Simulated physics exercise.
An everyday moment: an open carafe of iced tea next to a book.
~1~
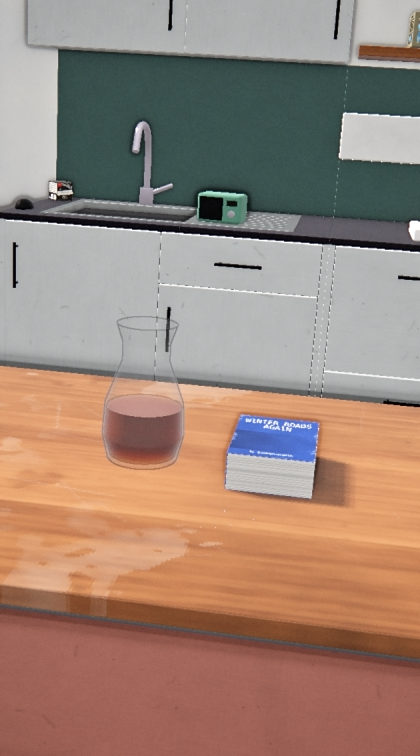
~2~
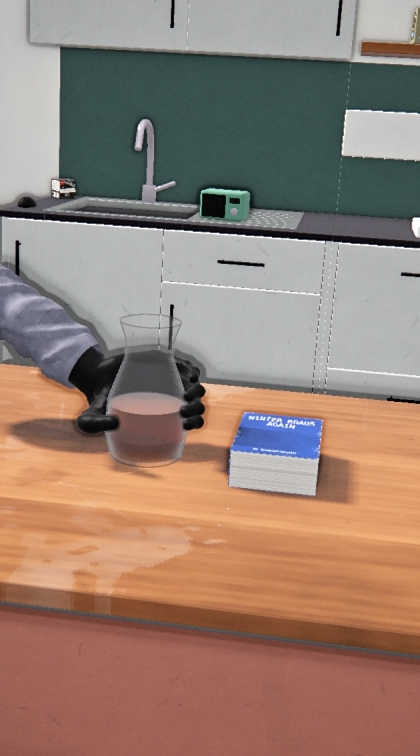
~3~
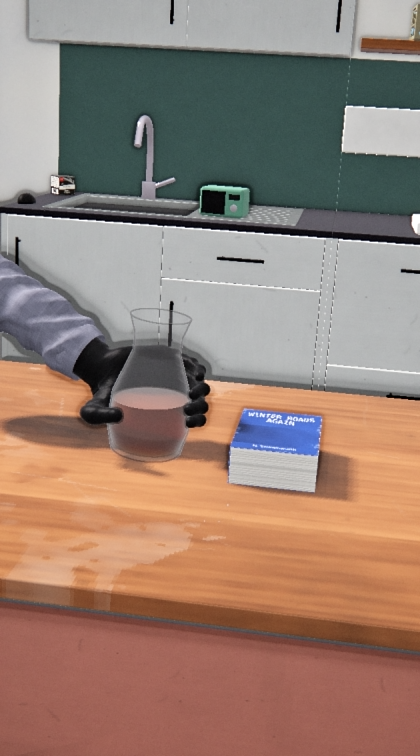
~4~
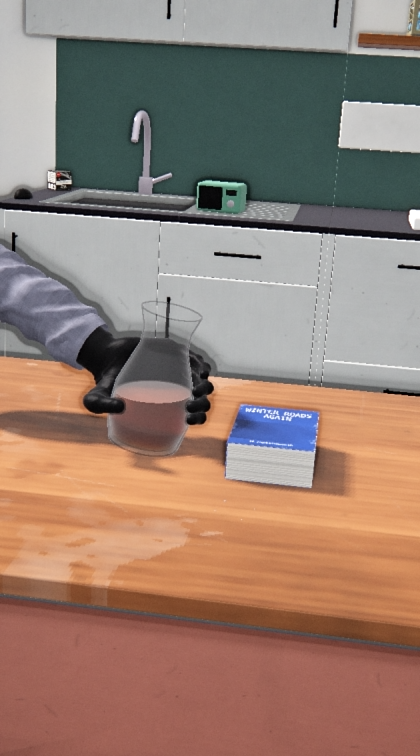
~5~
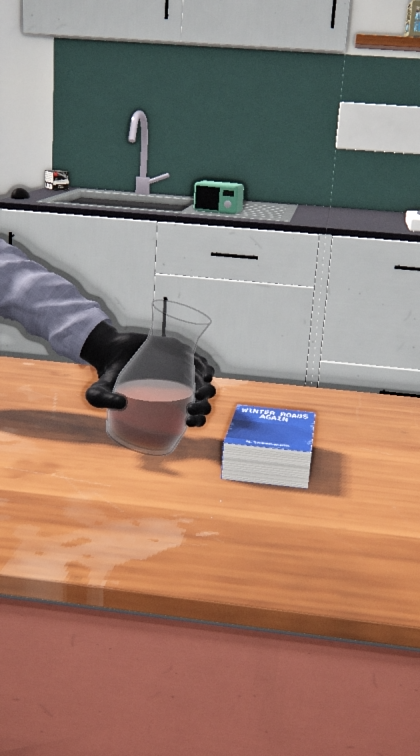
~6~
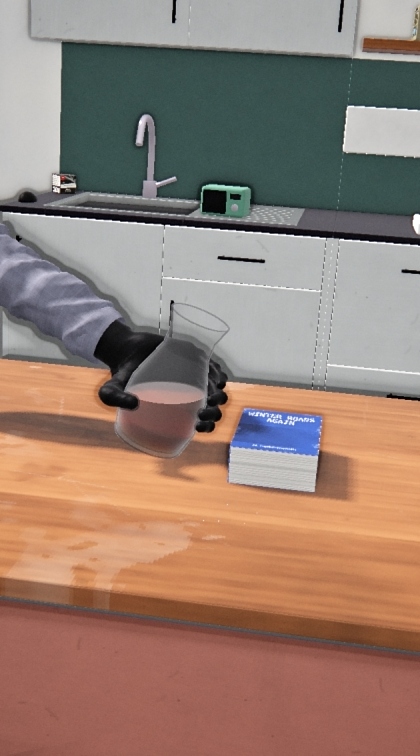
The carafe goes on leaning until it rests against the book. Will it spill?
It stays dry outside.
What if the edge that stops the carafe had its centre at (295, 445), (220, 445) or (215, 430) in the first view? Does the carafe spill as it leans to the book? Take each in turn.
In turn: Spills, copes, stays dry.
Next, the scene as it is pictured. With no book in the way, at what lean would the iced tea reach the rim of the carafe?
Some 70 degrees.
Next, the carafe leans by about 35°; its rim is dry.
After that, the carafe leans by about 50°; its rim is dry.
Finally, the carafe leans by about 55°, against the book; its rim is dry.
